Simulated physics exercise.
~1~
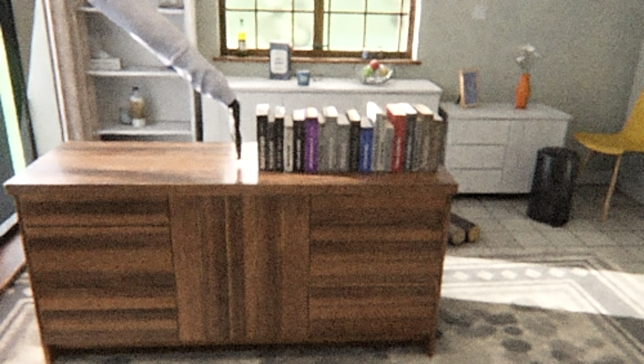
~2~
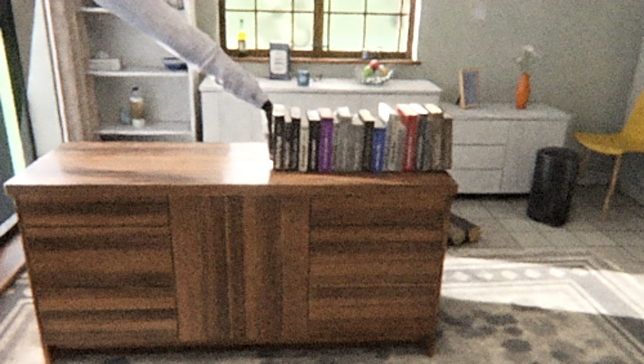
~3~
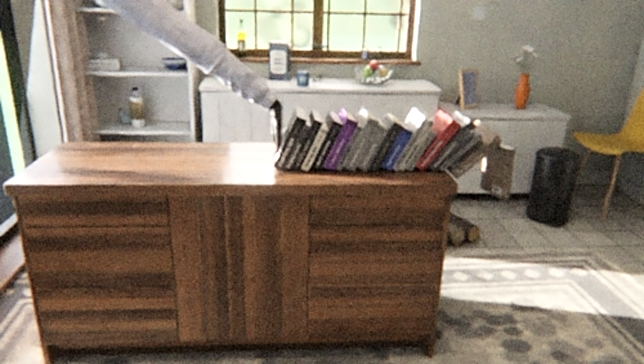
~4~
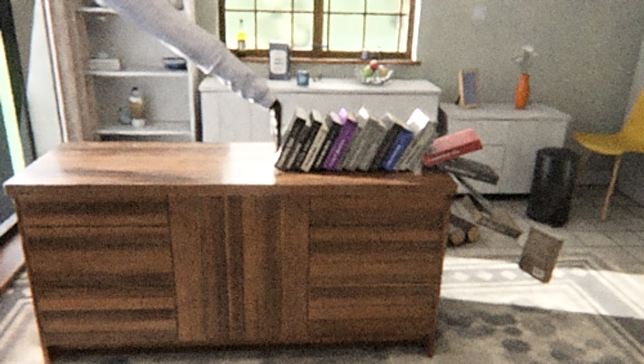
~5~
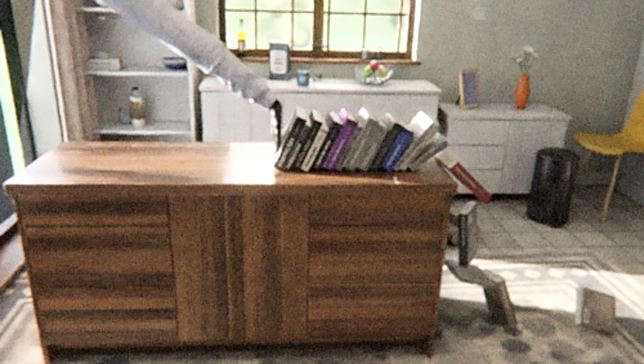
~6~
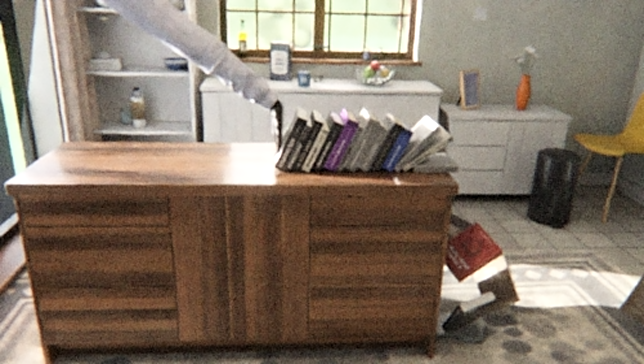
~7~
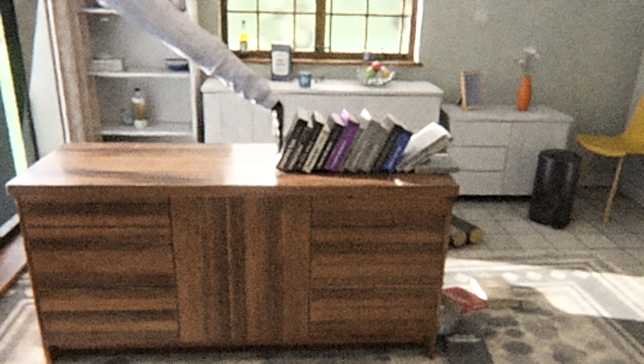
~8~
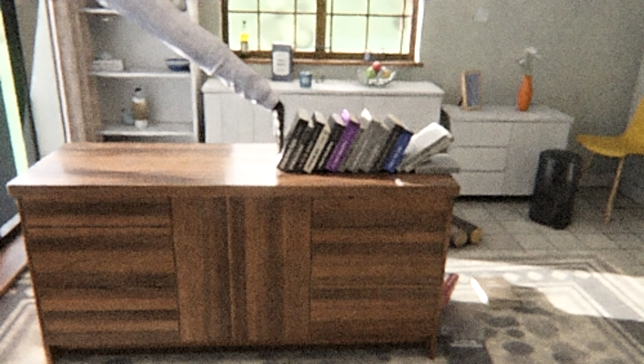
At first, a row of upright books stands on a wooden sideboard in a bright room, with a pale, arm-like shape reaching down at its left end. The arm pushes the row to the right, and the books slide toward the edge and start to lean. The books at the far end tip over the side and tumble toward the floor, and the red book topples after them. It turns over as it drops beside the sideboard. The remaining books, including the blue and purple ones, stay on top, leaning right, while the red book lies below, mostly hidden.
